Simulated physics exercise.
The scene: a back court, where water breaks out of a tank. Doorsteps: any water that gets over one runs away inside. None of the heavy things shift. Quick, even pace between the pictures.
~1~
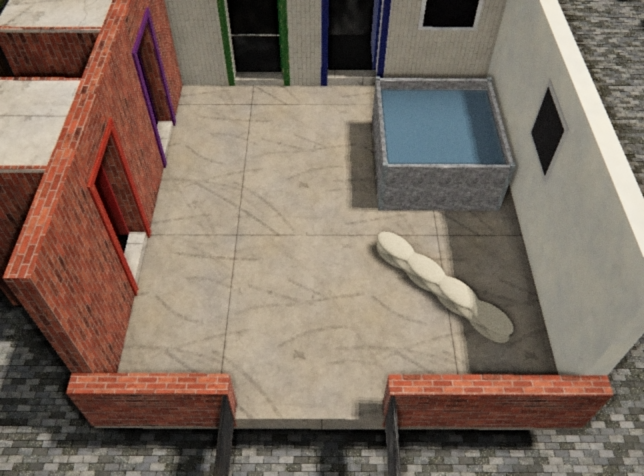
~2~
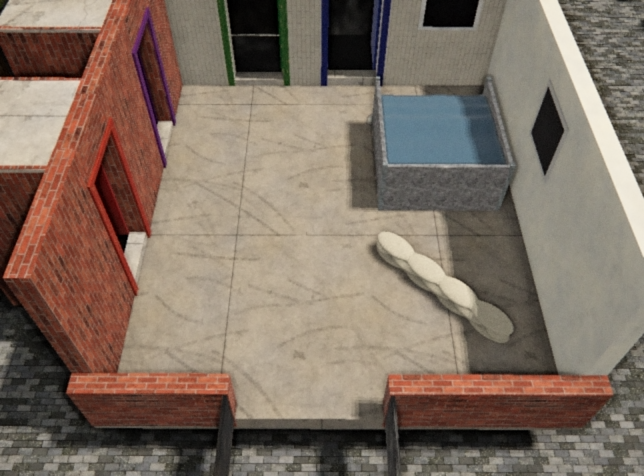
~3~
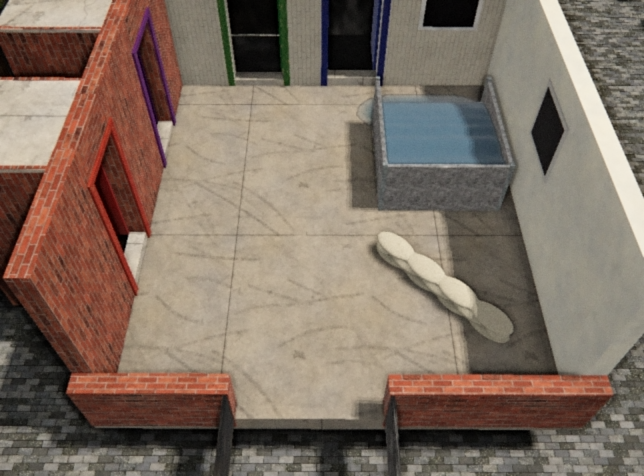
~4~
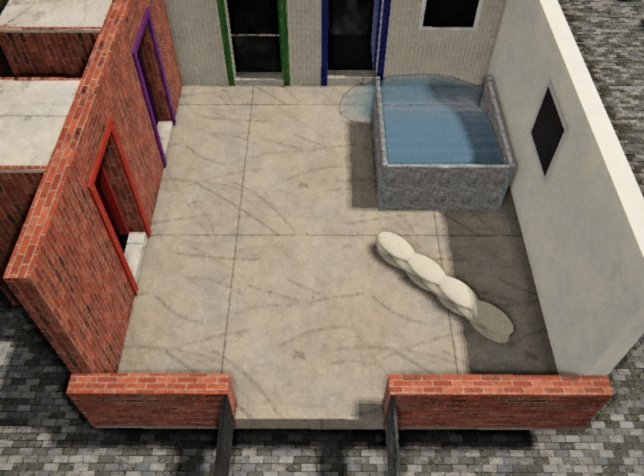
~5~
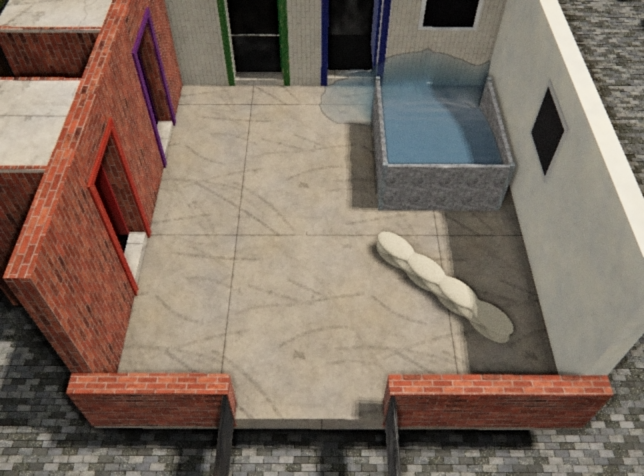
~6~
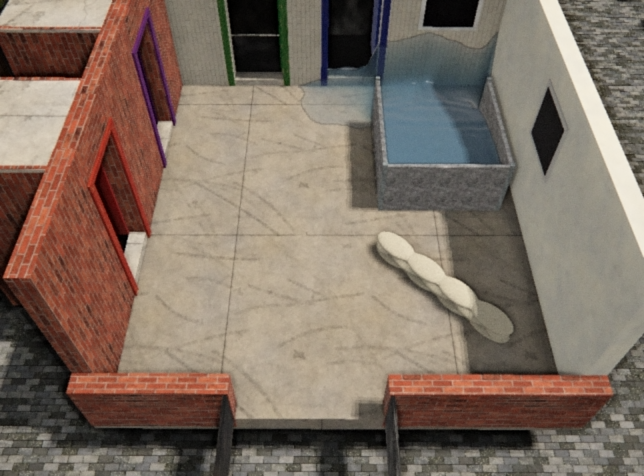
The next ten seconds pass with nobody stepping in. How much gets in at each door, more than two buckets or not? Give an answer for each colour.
The blue door exceeds the allowance there; the green door keeps inside the allowance there; the purple door exceeds the allowance there; the red door keeps inside the allowance there.
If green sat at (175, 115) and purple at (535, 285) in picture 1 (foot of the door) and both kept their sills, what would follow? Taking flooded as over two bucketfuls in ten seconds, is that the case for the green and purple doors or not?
Green: Gets flooded; purple: Does not flood.
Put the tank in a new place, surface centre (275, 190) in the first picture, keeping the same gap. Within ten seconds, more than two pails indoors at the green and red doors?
Lab note - green: Above the mark; red: Below the mark.
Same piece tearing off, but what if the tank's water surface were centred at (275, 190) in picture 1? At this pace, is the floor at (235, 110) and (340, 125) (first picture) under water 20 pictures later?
The first spot is inundated, the second inundated.
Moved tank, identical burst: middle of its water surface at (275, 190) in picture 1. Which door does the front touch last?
That would be the red door.
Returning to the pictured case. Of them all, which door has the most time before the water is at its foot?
I'd go with the red door.
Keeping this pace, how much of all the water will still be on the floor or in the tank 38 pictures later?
90 %.
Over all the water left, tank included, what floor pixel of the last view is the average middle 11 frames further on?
Near (397, 129).
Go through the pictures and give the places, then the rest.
In the first picture, the open tank at (440, 124) is whole and still.
In the second picture, the front is at (370, 123), out from the gap on the open tank's far side.
In the third picture, water pours out on the open tank's far side and has run to (362, 109).
In the fourth picture, the front is at (349, 96), out from the gap on the open tank's far side.
In the fifth picture, the front is at (329, 86), out from the gap on the open tank's far side.
In the sixth picture, the front is at (303, 86), out from the gap on the open tank's far side.
A moment on, water covers 15 % of the floor; the blue door over two buckets in, the green door wet at the sill, nothing in, the purple door not reached, the red door not reached.
Next, water covers 35 % of the floor; the blue door far over two buckets in, the green door wet at the sill, nothing in, the purple door under two buckets in, the red door not reached.
Then, water covers 55 % of the floor; the blue door far over two buckets in, the green door wet at the sill, nothing in, the purple door over two buckets in, the red door wet at the sill, nothing in.
Later, water covers 85 % of the floor; the blue door far over two buckets in, the green door wet at the sill, nothing in, the purple door far over two buckets in, the red door wet at the sill, nothing in.
In the end, water covers 95 % of the floor; the blue door far over two buckets in, the green door under two buckets in, the purple door far over two buckets in, the red door wet at the sill, nothing in.
